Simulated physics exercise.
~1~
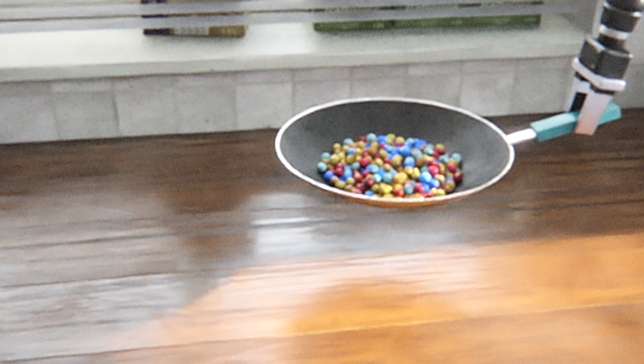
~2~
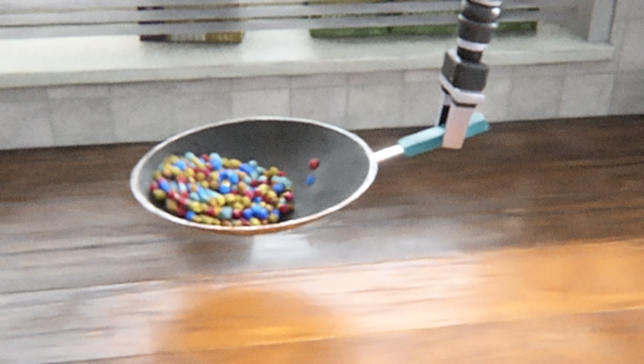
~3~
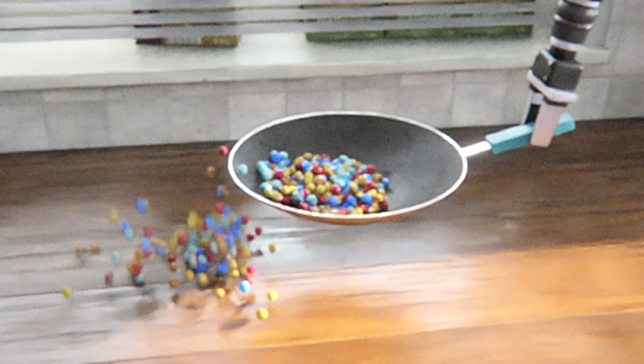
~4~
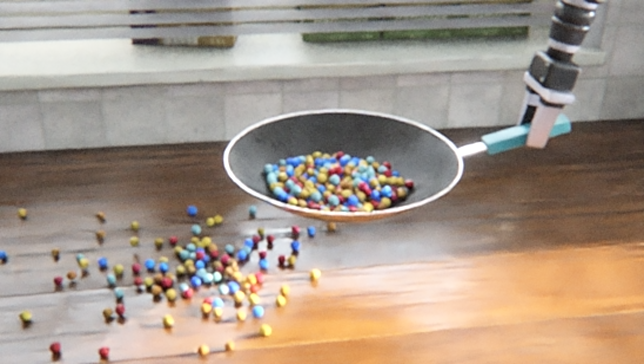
Dozens of colourful round sweets spilled over the left side of a dark wok as a robot arm swung it left and then back right above a wooden table, ending with many scattered across the wood and a large heap still in the wok.
